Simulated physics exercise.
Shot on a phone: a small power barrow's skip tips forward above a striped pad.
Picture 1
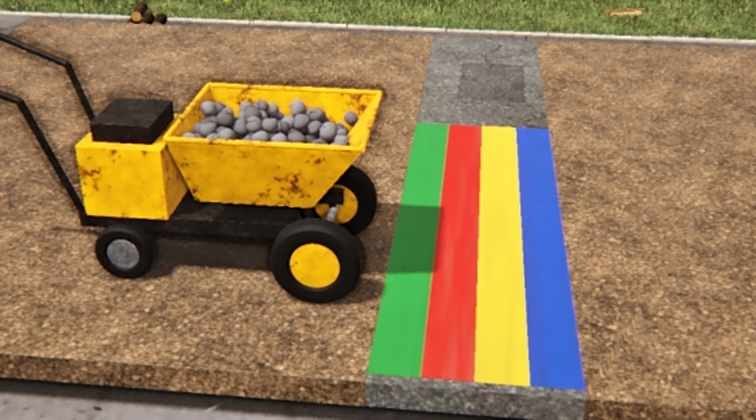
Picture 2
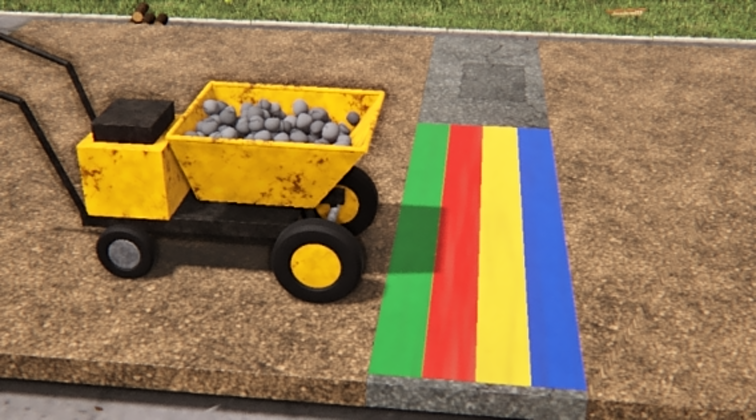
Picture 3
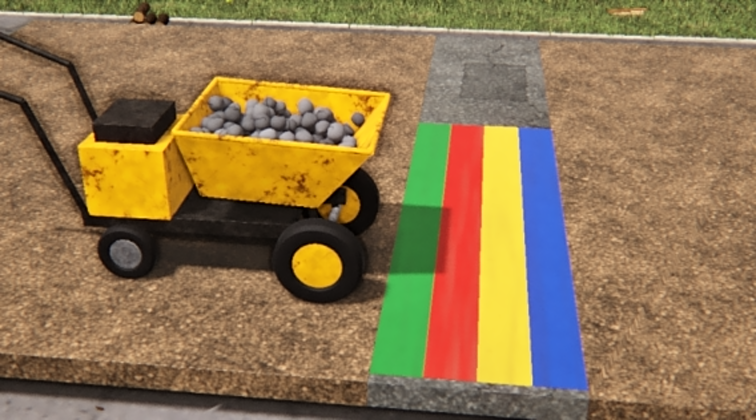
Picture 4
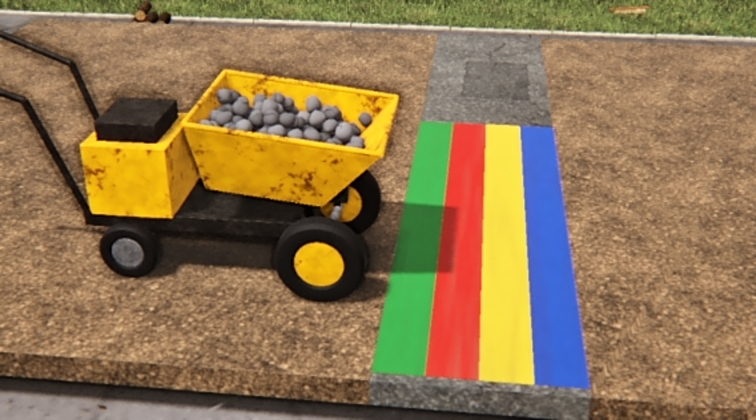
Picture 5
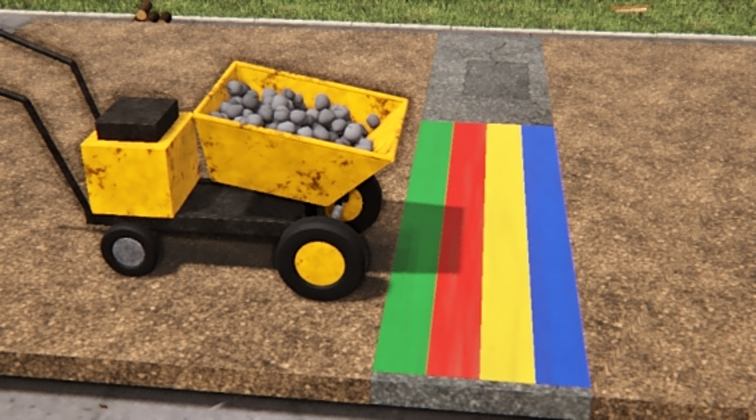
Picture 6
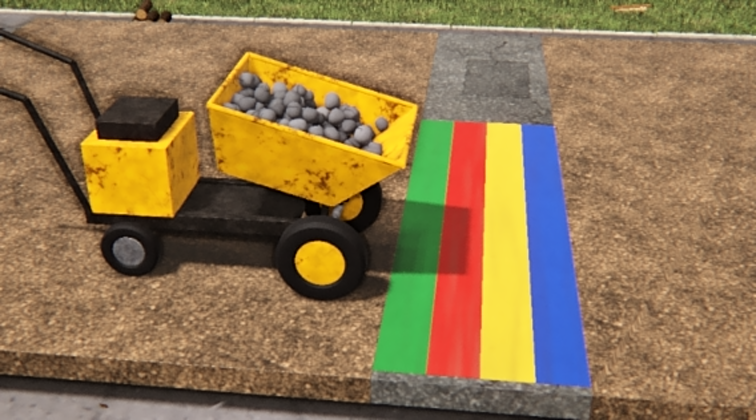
On a brown gravelly path beside grass, a small yellow power barrow stands left of a pad striped green, red, yellow and blue, its skip level and loaded with round grey cobbles. The skip begins to tilt forward to the right, slightly at first, then clearly, its lip lowering while the cobbles stay inside.
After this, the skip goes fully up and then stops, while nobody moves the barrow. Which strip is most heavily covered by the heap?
The yellow strip.
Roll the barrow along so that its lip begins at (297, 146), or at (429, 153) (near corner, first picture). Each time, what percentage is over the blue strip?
0 % then 40 %.
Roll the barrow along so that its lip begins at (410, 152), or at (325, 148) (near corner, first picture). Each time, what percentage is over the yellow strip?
First spot: Roughly 20 percent; second spot: Roughly 30 percent.
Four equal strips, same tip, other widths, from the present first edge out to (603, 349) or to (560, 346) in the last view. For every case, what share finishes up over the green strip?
Shares in order: Close to 0 %; close to 0 %.
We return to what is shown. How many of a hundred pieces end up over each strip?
The green strip carries 0 per cent, the red strip 20 per cent, the yellow strip 35 per cent and the blue strip 20 per cent.
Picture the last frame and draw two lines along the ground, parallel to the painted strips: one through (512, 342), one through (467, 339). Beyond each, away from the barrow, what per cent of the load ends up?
Respectively 40 and 70 %.
Soon after the last picture, skip tipped steeply; all in the skip.
A little later, skip tipped steeply; most in the skip; a small part over the red strip; a small part over the yellow strip; a stray few over the blue strip; a stray few falling.
Later still, skip tipped right over; about a quarter in the skip; a small part over the red strip; about a third over the yellow strip; about a quarter over the blue strip; a small part off the paint.
At rest, skip tipped right over; about a quarter in the skip; none over the green strip; about a quarter over the red strip; about a third over the yellow strip; about a quarter over the blue strip; a small part off the paint.
